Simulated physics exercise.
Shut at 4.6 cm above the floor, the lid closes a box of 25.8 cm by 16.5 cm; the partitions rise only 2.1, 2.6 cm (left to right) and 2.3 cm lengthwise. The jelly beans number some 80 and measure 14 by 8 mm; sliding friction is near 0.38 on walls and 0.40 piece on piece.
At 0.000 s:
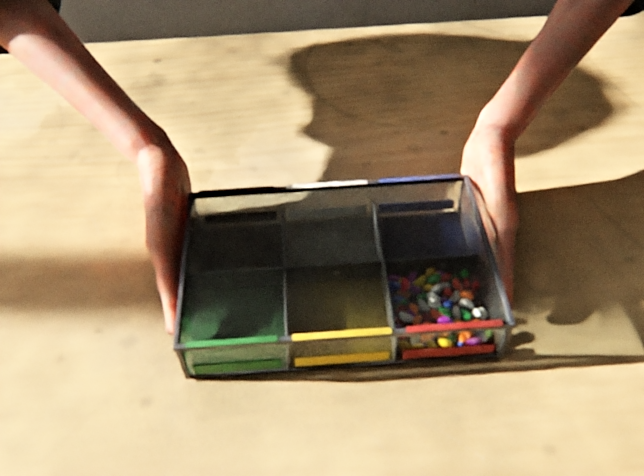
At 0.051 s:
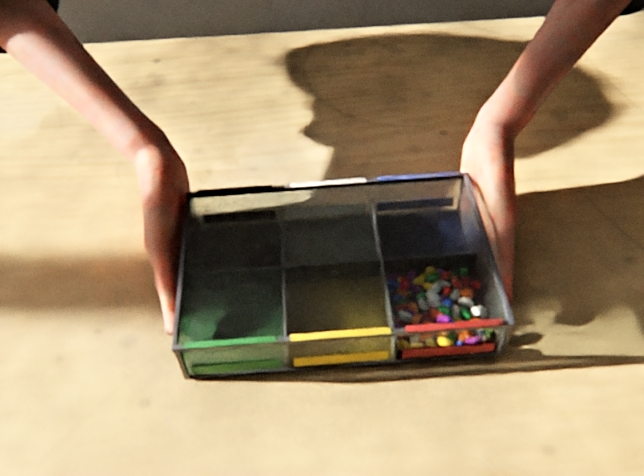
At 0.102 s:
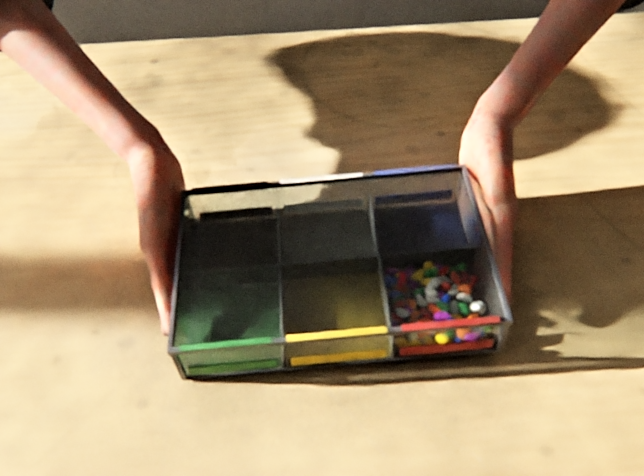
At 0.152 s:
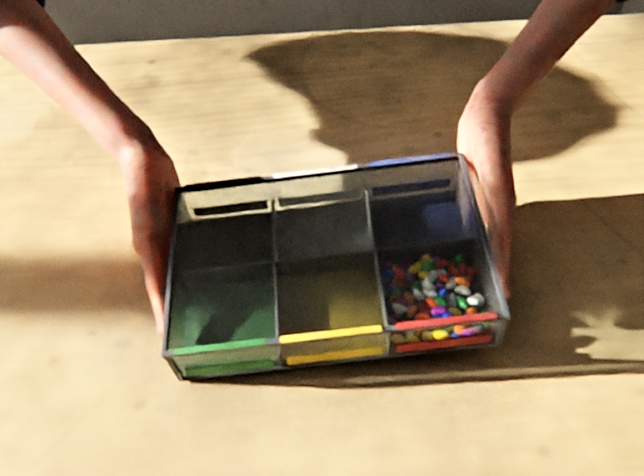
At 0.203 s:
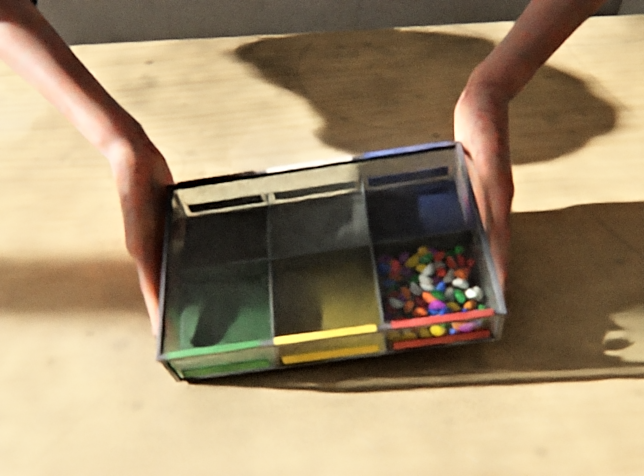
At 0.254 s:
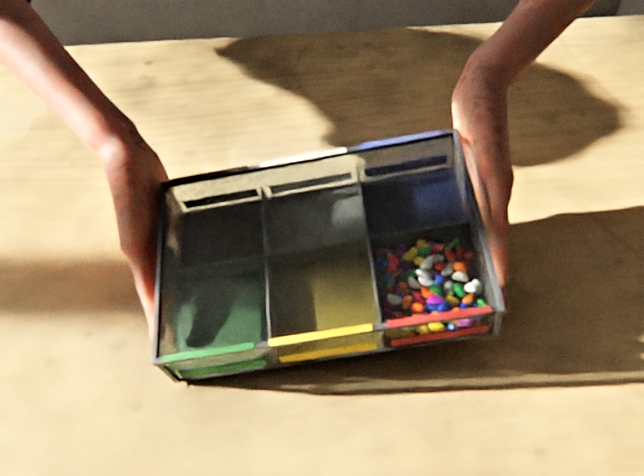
We see two hands holding a clear divided box with colourful jelly beans in its red-marked front right compartment; the hands tilt the box gradually, its right side rising while the beans stay in that compartment.
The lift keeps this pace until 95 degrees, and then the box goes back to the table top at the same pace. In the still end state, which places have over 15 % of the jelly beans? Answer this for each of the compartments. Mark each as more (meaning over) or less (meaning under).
Red compartment - more; blue compartment - less; green compartment - more; yellow compartment - less; white compartment - less; black compartment - less.
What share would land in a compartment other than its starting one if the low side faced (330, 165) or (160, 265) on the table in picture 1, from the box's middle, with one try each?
Roughly 75 per cent on the first try and 85 per cent on the second.
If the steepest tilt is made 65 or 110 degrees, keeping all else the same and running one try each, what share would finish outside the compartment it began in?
Roughly 5 percent, then roughly 55 percent.
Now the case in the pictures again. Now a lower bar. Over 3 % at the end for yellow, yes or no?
Yellow compartment - above it.
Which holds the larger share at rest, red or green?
More settles in the red compartment.
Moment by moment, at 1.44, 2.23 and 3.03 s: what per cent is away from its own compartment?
I'd put the three at close to 10, 30 and 35.
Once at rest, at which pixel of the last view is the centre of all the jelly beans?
Once everything settles, the centre is around (393, 343).
Then, at 1.44 s, tilt 95 degrees; red 90 %, green 5 %, yellow 5 %.
Then, at 2.23 s, tilt 43 degrees; red 70 %, green 25 %, yellow 5 %.
After 3.03 s, tilt 0 degrees; red 65 %, green 25 %, yellow 10 %.
In the end, at 3.7 s, red 65 %, blue 0 %, green 25 %, yellow 10 %, white 0 %, black 0 %.
